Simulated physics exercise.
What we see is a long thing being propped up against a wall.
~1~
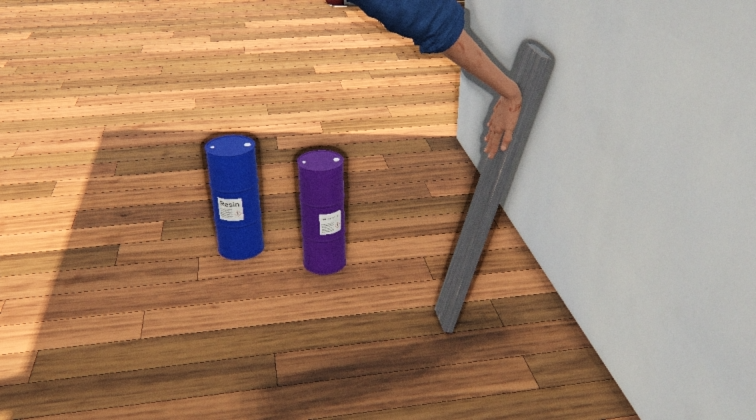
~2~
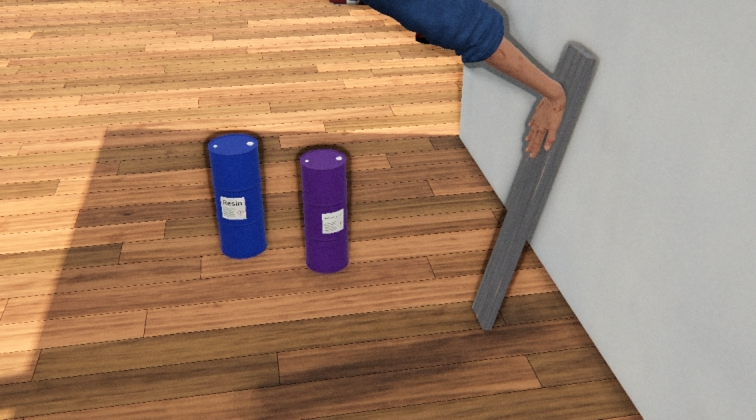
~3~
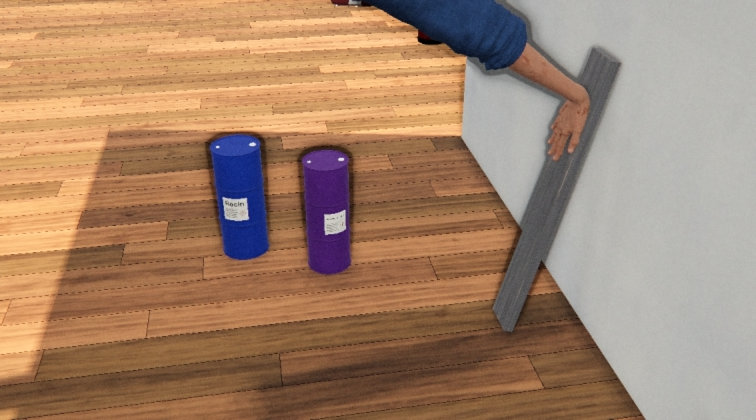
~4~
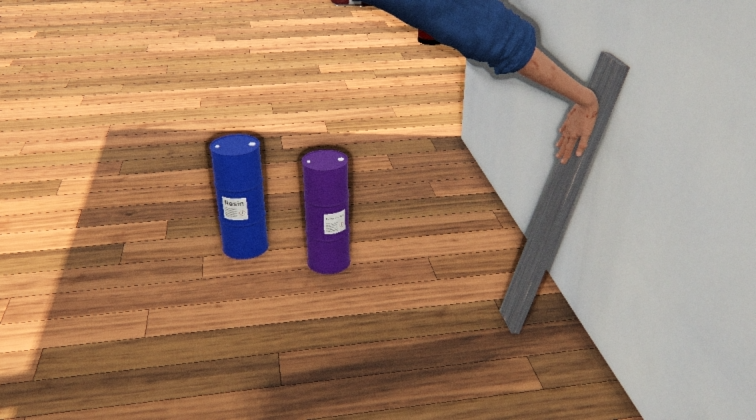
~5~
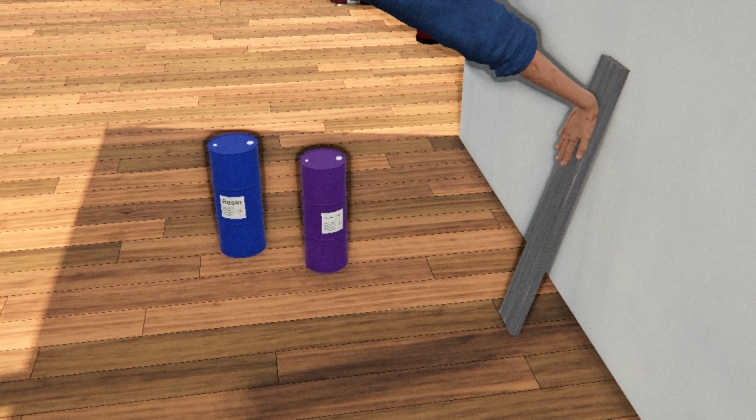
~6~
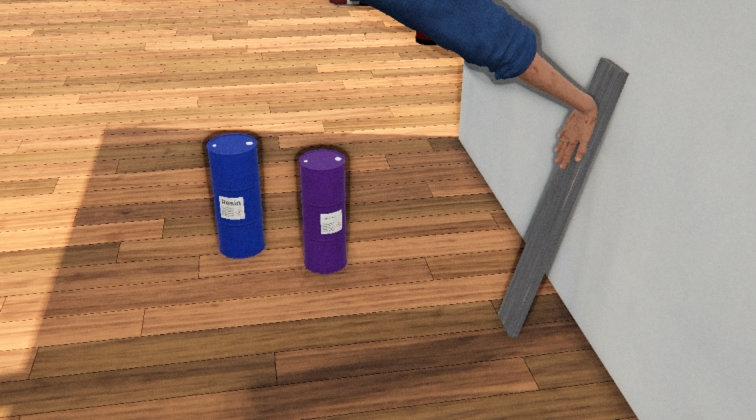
A hand moved a long grey plank to the right and leaned it against a pale wall, then kept holding it there, while a blue canister and a purple one stood on the wooden floor.
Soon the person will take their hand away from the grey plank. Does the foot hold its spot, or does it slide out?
It stays propped.
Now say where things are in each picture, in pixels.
Not yet at the wall; grey plank (486, 198); blue canister (236, 198), in the first picture.
Not yet at the wall; grey plank (527, 197); blue canister (239, 197), in the second picture.
Not yet at the wall; grey plank (549, 200); blue canister (241, 198), in the third picture.
Not yet at the wall; grey plank (557, 203); blue canister (240, 198), in the fourth picture.
Leant on the wall, still held; grey plank (557, 205); blue canister (238, 196), in the fifth picture.
Leant on the wall, still held; grey plank (556, 207); blue canister (237, 197), in the sixth picture.
Then, 0.20 s past the last view, nothing moves.
Then, 0.70 s past the last view, grey plank resting near (556, 208).
Finally, all 3 still in place. Final places as the last picture's camera would see them, grey plank near (556, 208). The plank holds.
